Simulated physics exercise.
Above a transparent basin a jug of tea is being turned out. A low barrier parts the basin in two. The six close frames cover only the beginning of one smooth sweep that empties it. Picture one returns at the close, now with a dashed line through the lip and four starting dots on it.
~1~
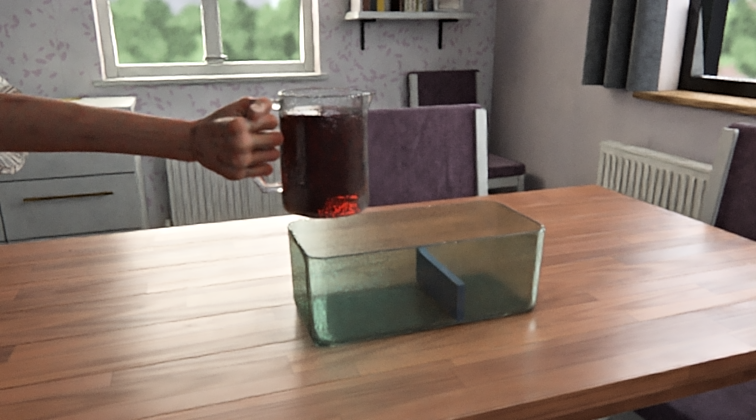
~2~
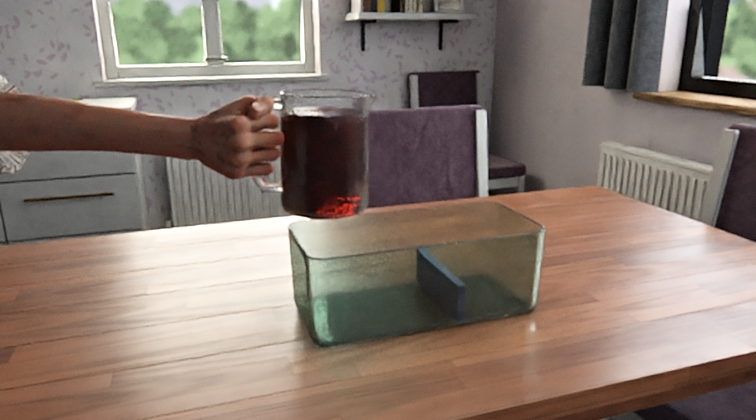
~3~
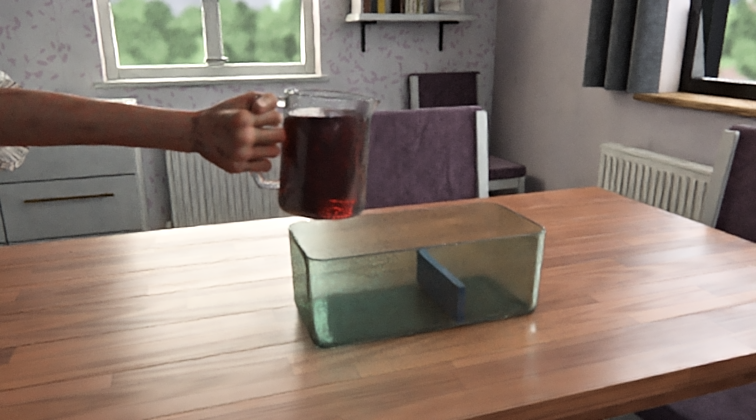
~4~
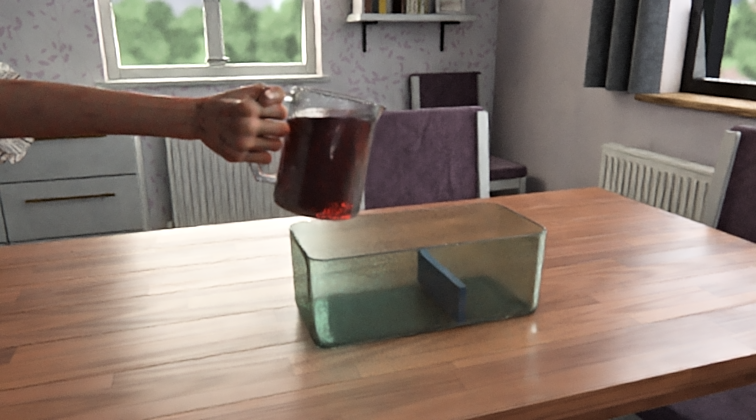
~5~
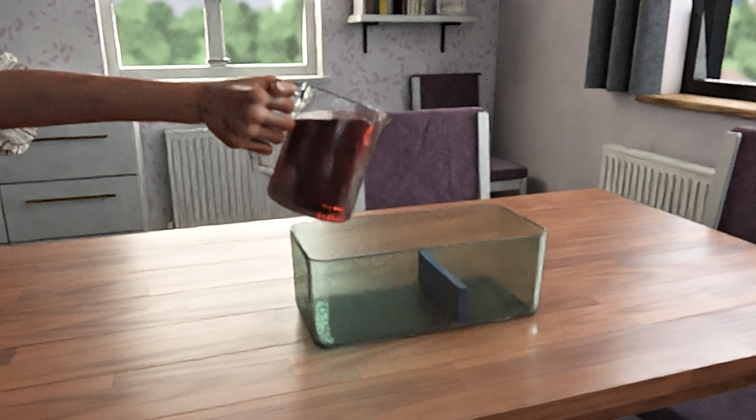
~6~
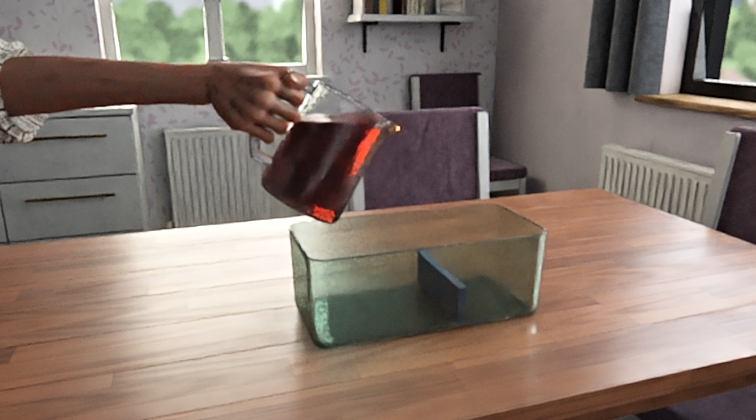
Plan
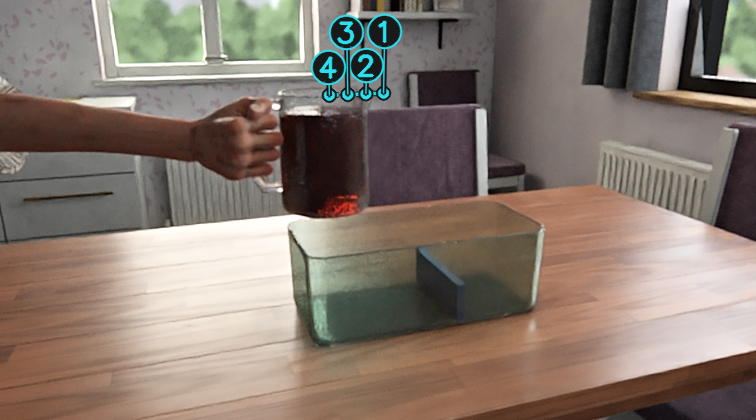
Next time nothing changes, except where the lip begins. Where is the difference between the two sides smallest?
Best: 1.
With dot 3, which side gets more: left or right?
The left side.
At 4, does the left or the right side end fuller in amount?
The left side.
In cyan, 1 at (383, 93); 2 at (365, 93); 3 at (347, 94); 4 at (329, 95).
For dot 1, about 50 % ends left of the wall and 50 % right of it.
For dot 2, about 85 % ends left of the wall and 13 % right of it.
For dot 3, about 96 % ends left of the wall and 2 % right of it.
For dot 4, about 94 % ends left of the wall and 4 % right of it.
